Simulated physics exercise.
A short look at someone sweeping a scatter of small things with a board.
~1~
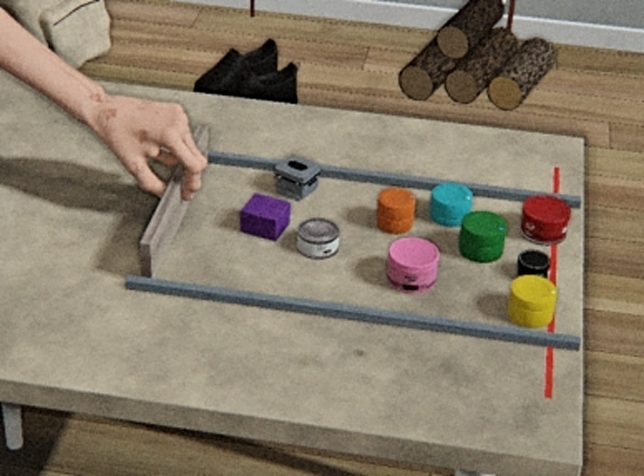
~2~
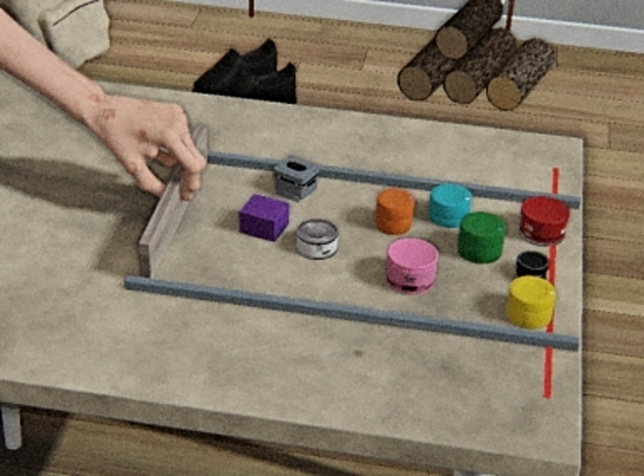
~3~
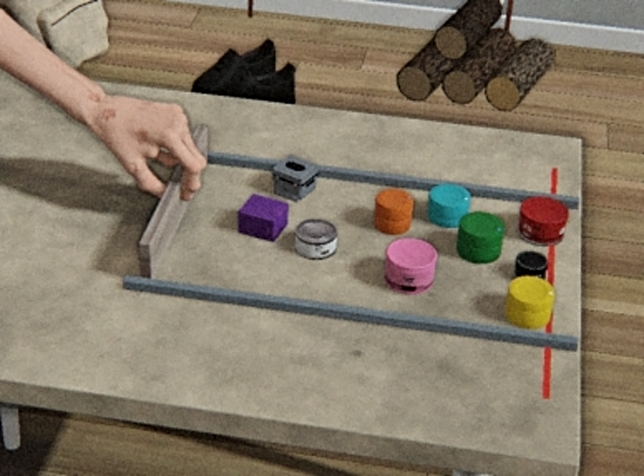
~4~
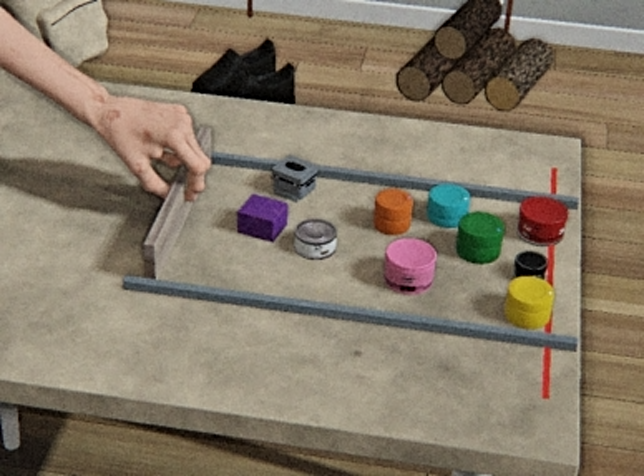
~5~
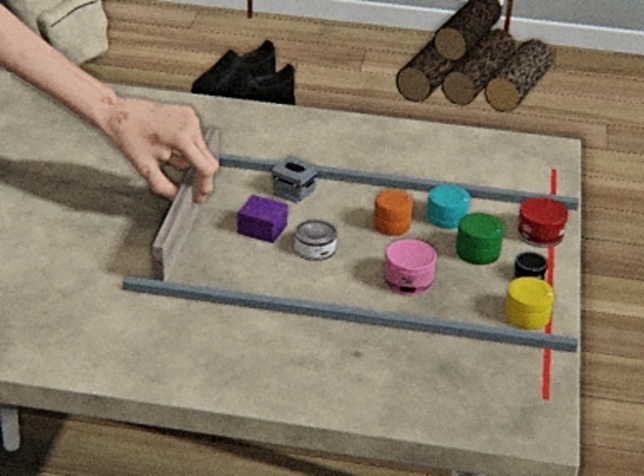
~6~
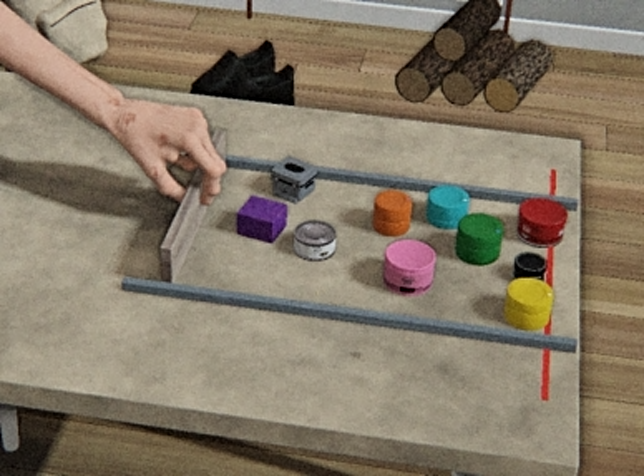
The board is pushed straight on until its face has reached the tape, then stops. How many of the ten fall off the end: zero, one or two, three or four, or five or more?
Here the number that fall off is five or more.
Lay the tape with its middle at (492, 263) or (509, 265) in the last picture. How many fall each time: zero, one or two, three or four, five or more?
Taking them in turn, one or two; just one or two.
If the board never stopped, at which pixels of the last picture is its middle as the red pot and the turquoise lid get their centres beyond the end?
Near (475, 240) and (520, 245).
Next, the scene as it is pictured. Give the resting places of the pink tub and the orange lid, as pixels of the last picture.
About (575, 305), and the other about (571, 231).
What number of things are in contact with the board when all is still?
The number is 5.
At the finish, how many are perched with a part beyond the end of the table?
Overhanging: 5.
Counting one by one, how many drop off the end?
The count is 5.
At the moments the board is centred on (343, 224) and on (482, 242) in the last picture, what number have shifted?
The counts are 4 and 10.
Early on, none off yet; red pot at rest near (541, 223); black tin at rest near (530, 269); yellow lid at rest near (528, 304).
A while later, none off yet; red pot leaning a little near (601, 239); black tin travelled about its own width near (551, 275); yellow lid travelled about its own width near (564, 310).
Finally, the number that fall off is five or more; lost, turquoise lid, green lid, yellow lid, black tin and red pot.
